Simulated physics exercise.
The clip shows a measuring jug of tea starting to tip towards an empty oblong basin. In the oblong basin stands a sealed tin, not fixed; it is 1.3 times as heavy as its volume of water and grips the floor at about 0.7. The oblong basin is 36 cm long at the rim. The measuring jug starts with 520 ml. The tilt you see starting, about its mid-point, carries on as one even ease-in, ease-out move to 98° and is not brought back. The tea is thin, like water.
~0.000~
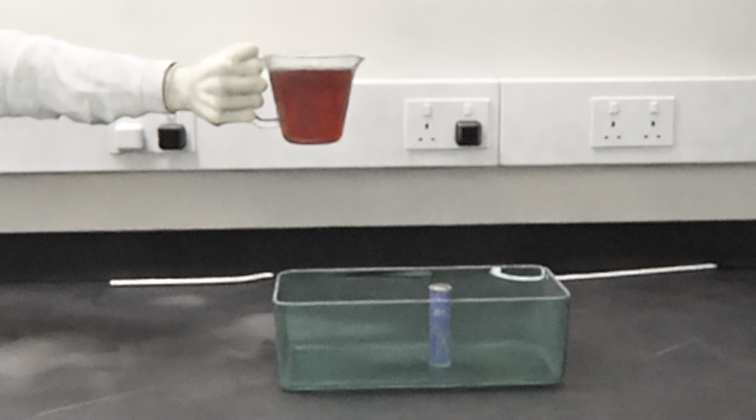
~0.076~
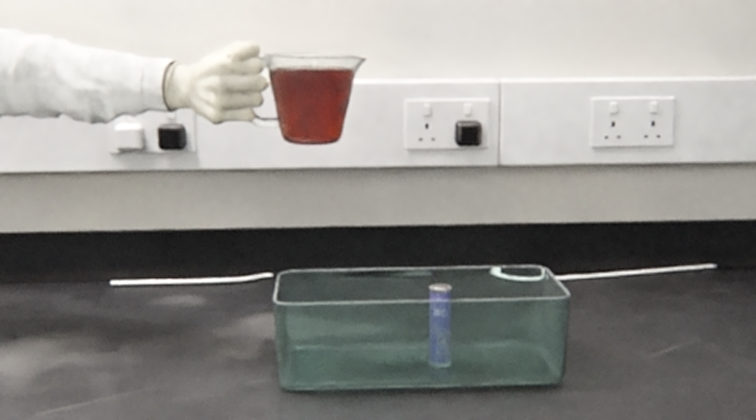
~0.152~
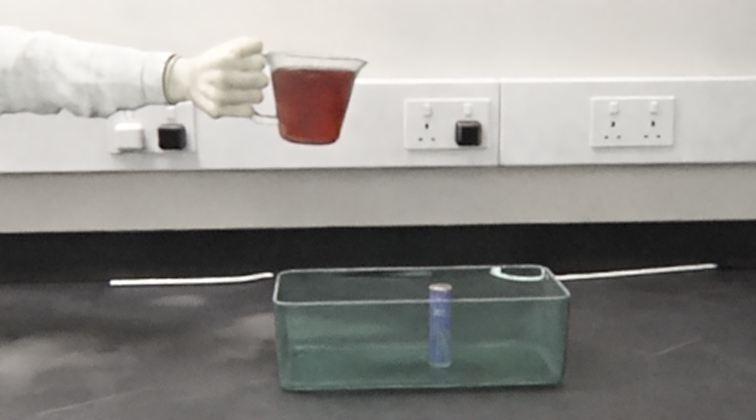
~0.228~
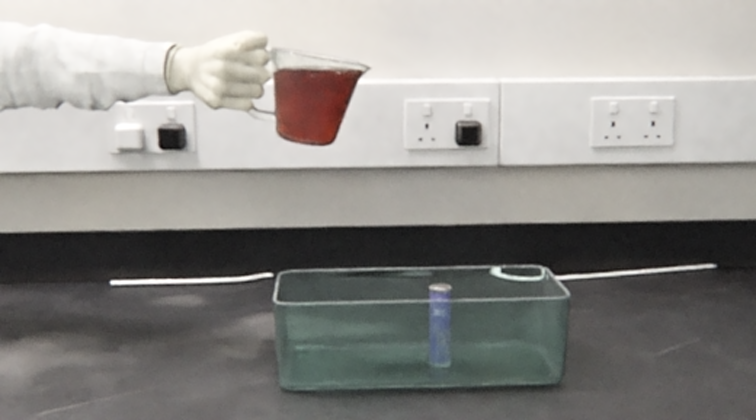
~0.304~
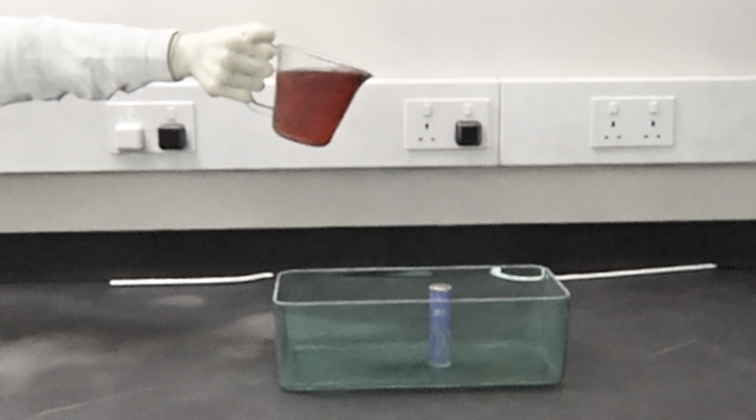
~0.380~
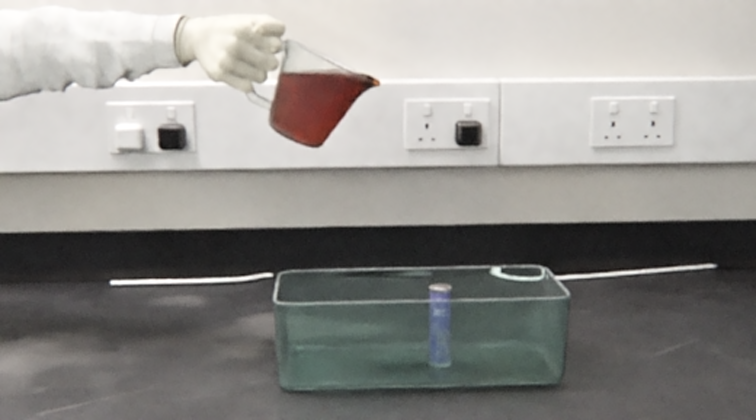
The clip shows a gloved hand holding a glass measuring jug of reddish-brown tea above an oblong basin with a blue tin standing inside; the hand steadily tilts the jug to the right until the tea reaches its spout.
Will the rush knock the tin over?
It topples.
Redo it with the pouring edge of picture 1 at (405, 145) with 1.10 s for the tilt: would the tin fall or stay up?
Then it remains upright.
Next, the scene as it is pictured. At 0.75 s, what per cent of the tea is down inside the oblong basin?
About 12 per cent.
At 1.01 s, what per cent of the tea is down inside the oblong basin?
Some 64 per cent.
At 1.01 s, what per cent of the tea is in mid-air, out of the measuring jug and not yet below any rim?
Near 24 in a hundred.
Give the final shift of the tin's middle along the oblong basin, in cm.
About 7.0 cm.
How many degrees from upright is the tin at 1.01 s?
About 0°.
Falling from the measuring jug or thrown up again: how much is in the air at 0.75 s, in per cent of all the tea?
Some 32 per cent.
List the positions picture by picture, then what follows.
In the first picture, it leans 0°; its right rim is at (366, 57); the tea meets the walls at (270, 69) and (354, 68); the oblong basin's rim runs from (277, 288) to (557, 282); the tin's top is at (440, 291).
In the second picture, it leans 1°; its right rim is at (366, 58); the tea meets the walls at (271, 68) and (354, 69).
In the third picture, it leans 5°; its right rim is at (369, 61); the tea meets the walls at (273, 68) and (356, 70).
In the fourth picture, it leans 10°; its right rim is at (372, 67); the tea meets the walls at (275, 69) and (361, 70).
In the fifth picture, it leans 17°; its right rim is at (375, 75); the tea meets the walls at (278, 71) and (369, 72).
In the sixth picture, it leans 26°; its right rim is at (378, 85); the tea meets the walls at (281, 73) and (371, 79); 1 per cent is over the edge.
After 0.75 s the tilt is 75° and 55 per cent is still to pour; the tin stands where it began.
After 1.01 s the tilt is 97° and 10 per cent is still to pour; the tin stands where it began.
After 1.29 s the tilt is 98° and 0 per cent is still to pour; the tin lies on its side.
After 1.60 s the tilt is 98° and 0 per cent is still to pour; the tin lies on its side.
In the end the tin lies on its side.
